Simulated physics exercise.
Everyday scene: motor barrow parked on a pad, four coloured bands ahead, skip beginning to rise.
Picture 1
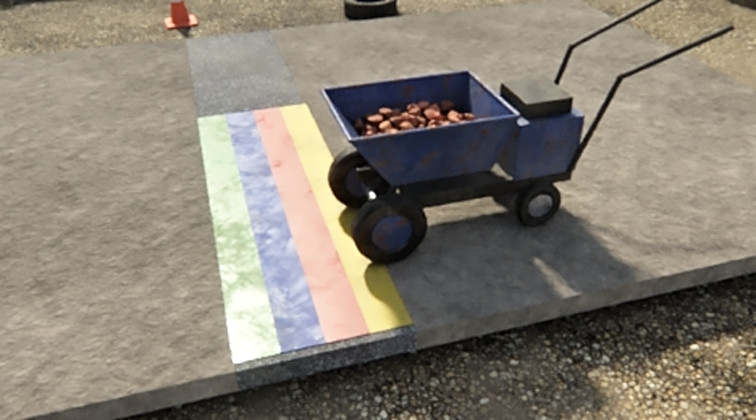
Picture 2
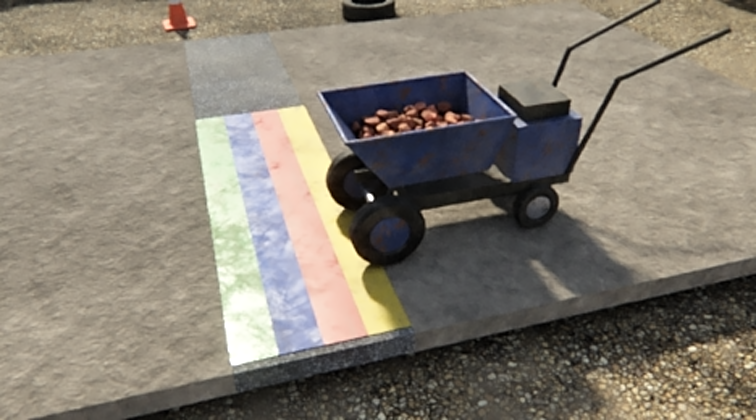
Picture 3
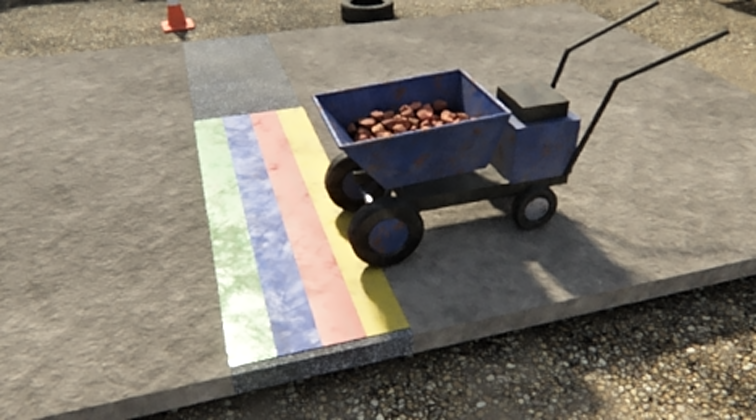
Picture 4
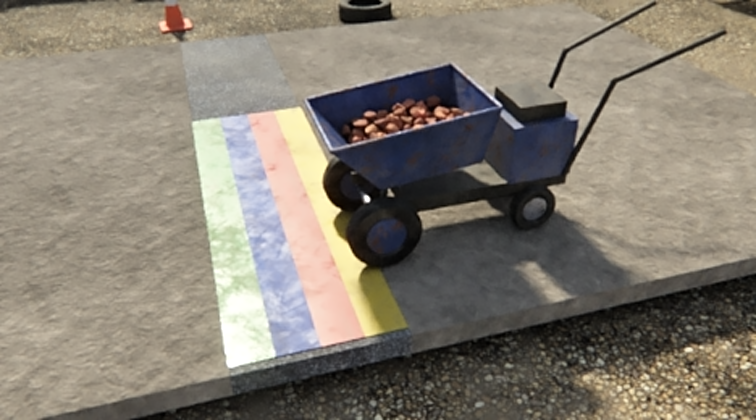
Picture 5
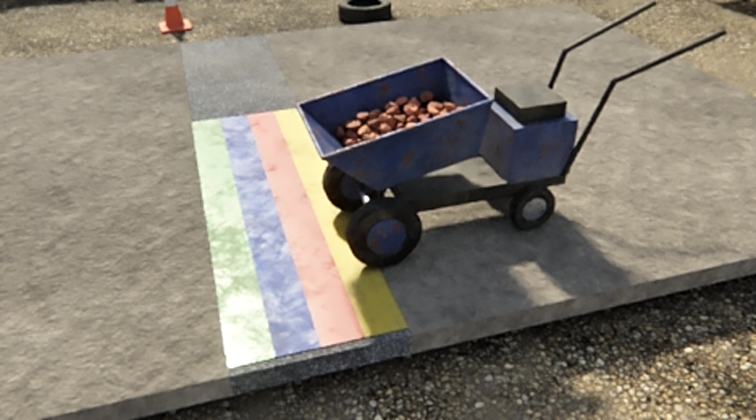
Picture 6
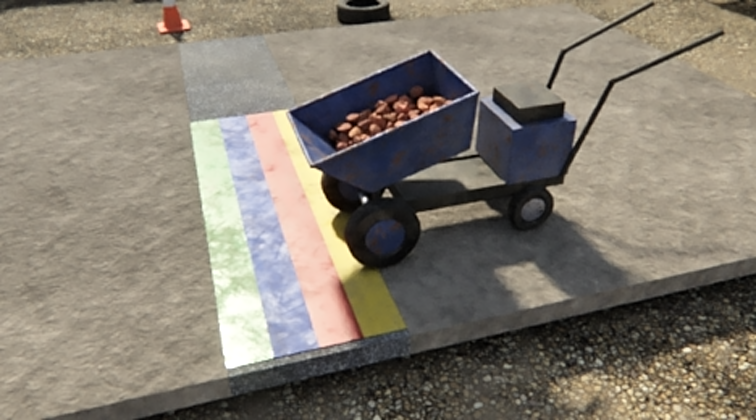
On a concrete pad, a blue barrow's rubble-filled skip tilts gradually toward four coloured bands.
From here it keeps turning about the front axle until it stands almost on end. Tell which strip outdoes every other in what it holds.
The green strip holds the most.
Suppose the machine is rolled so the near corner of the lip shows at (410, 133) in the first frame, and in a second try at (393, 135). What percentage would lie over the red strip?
You'd see close to 20 per cent the first time and close to 10 per cent the next.
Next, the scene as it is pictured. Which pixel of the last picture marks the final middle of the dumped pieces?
Roughly at (226, 255), give or take.
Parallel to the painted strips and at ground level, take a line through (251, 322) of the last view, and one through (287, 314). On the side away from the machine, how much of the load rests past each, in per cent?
First 50 in a hundred, second 80 in a hundred.
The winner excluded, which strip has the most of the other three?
Second place goes to the blue strip.
Shortly afterwards, skip tipped steeply; the whole lot in the skip.
Next, skip tipped right over; the bulk in the skip; only a few over the blue strip; near a quarter over the green strip; only a few off the paint.
Some moments later, skip tipped right over; near a quarter in the skip; a little over the blue strip; near a third over the green strip; near a quarter off the paint.
In the end, skip tipped right over; near a quarter in the skip; none at all over the yellow strip; none at all over the red strip; a little over the blue strip; near a third over the green strip; near a quarter off the paint.
